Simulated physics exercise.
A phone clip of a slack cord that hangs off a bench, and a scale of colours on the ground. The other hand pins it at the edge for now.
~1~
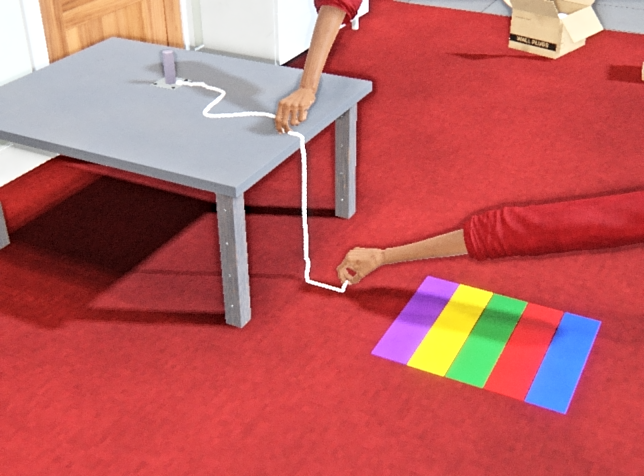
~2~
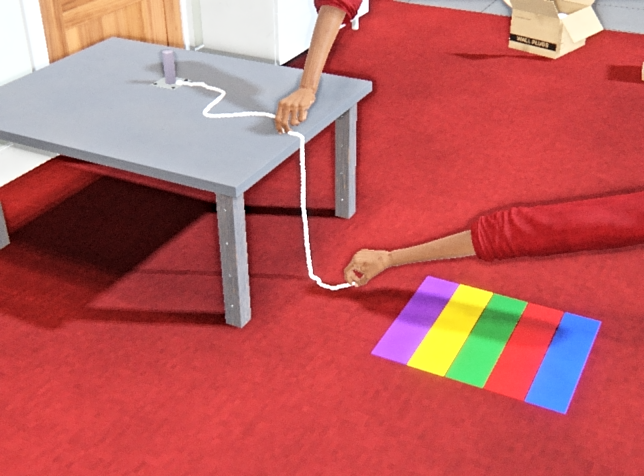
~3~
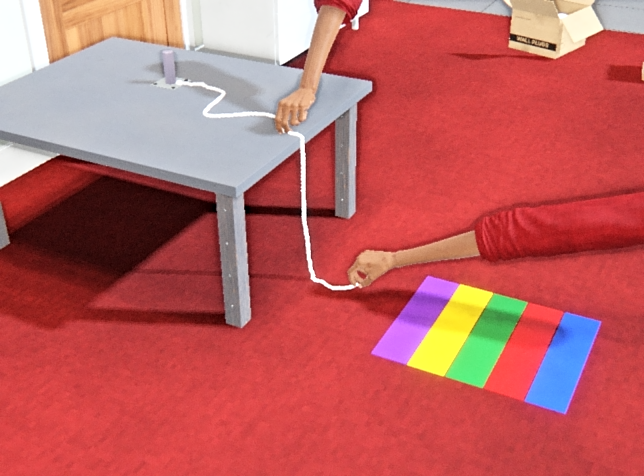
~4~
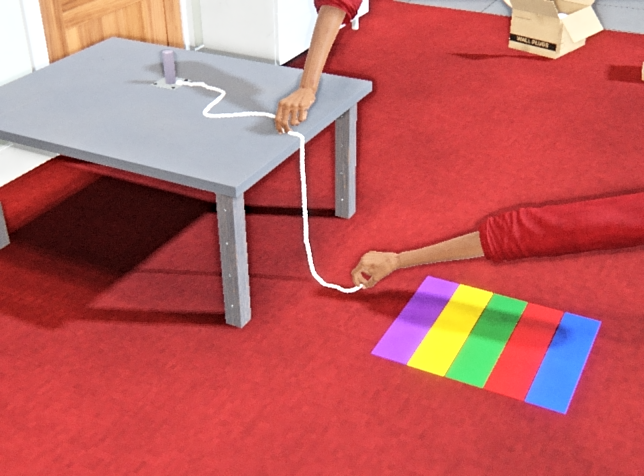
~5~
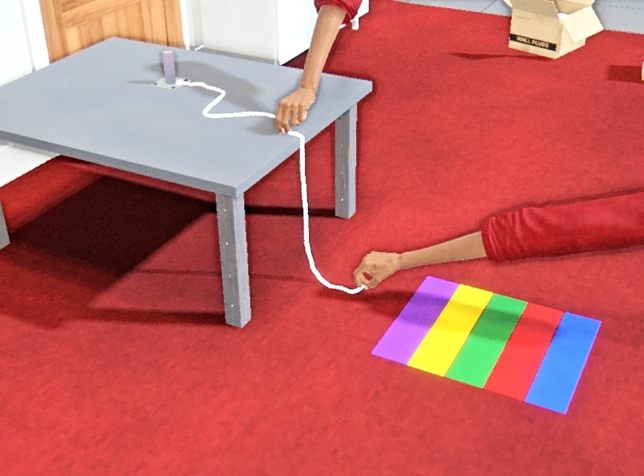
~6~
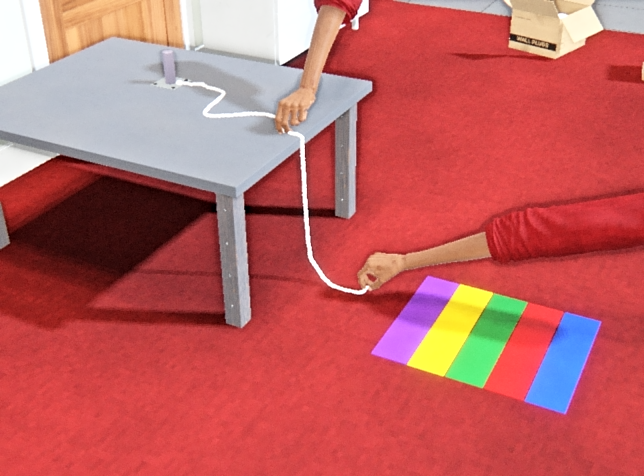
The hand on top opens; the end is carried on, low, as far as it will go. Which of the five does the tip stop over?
Over red.
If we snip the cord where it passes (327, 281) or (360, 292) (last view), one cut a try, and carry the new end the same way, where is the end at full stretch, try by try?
Near (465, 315) and (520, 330).
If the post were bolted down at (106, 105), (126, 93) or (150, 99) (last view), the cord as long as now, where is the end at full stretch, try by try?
Near (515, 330), (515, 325) and (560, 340).
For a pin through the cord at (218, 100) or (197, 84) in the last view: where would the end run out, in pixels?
Near (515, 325) and (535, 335).
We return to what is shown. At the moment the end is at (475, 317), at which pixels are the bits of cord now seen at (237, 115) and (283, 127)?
The first at (288, 123), the second at (319, 170).
Soon after, end near (475, 317); over green.
After that, end near (514, 328); over red.
At the stop, end near (540, 335); over red. The end stops over the red strip.
